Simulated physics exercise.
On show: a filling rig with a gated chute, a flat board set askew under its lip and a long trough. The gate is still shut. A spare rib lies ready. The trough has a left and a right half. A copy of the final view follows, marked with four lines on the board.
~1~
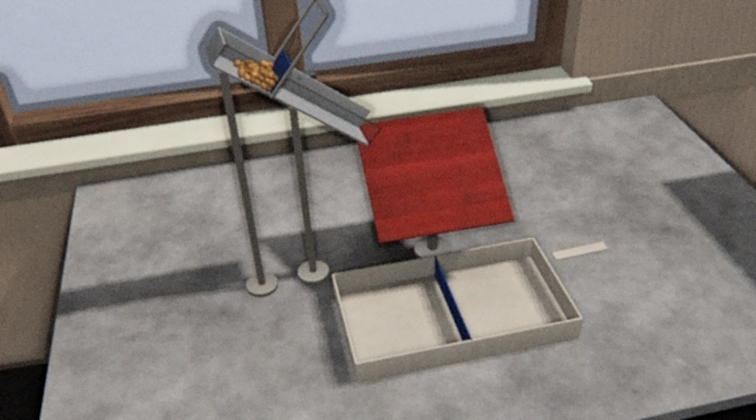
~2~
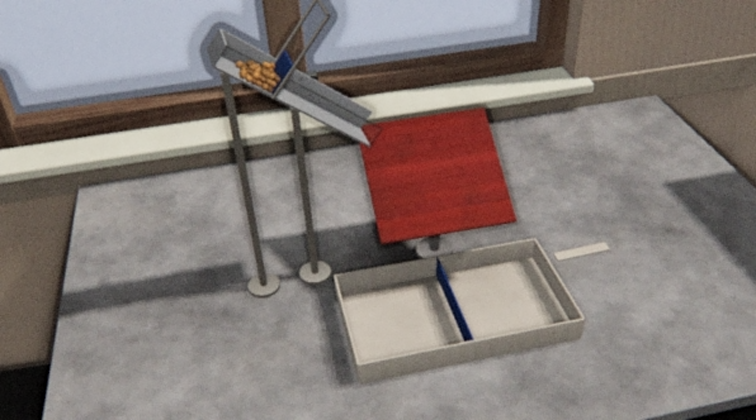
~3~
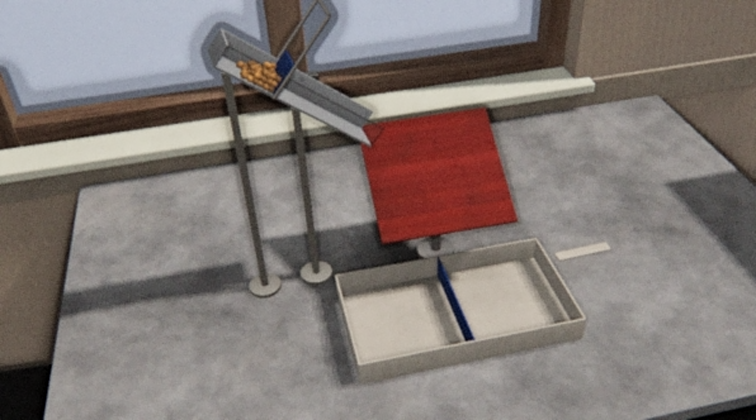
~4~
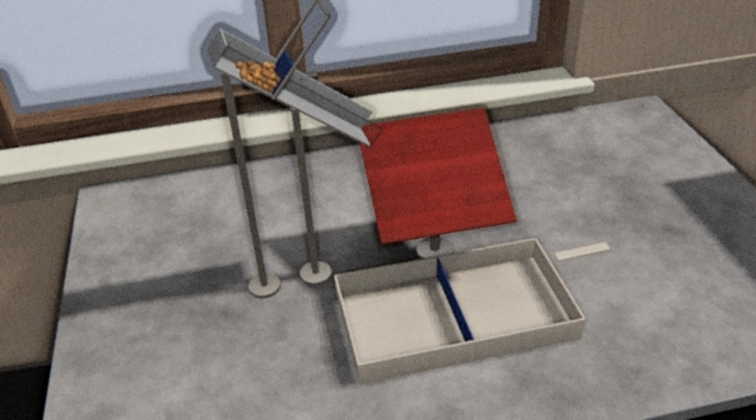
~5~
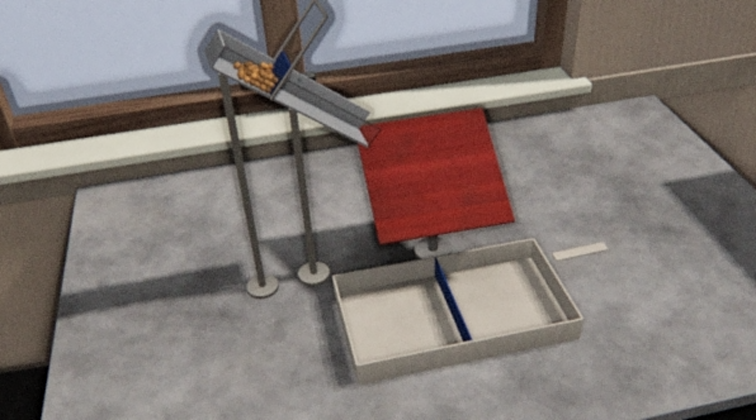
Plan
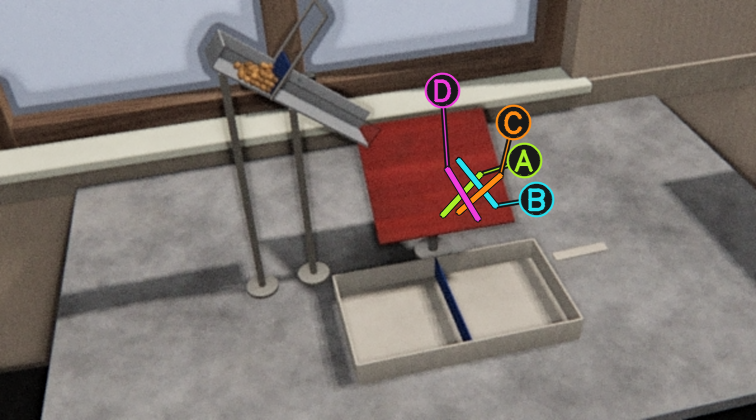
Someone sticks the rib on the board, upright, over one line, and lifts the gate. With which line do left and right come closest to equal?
Best: C.
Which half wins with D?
More lands on the right.
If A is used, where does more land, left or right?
The left half.
On the marked copy, line A from (480, 174) to (443, 214); line B from (458, 160) to (495, 205); line C from (500, 175) to (458, 212); line D from (447, 169) to (477, 218).
If A is chosen, of what is caught, the larger part in the left half, about a tenth in the right.
If B is chosen, of what is caught, about a tenth in the left half, the larger part in the right.
If C is chosen, of what is caught, roughly two thirds in the left half, roughly a third in the right.
If D is chosen, of what is caught, about a tenth in the left half, the larger part in the right.
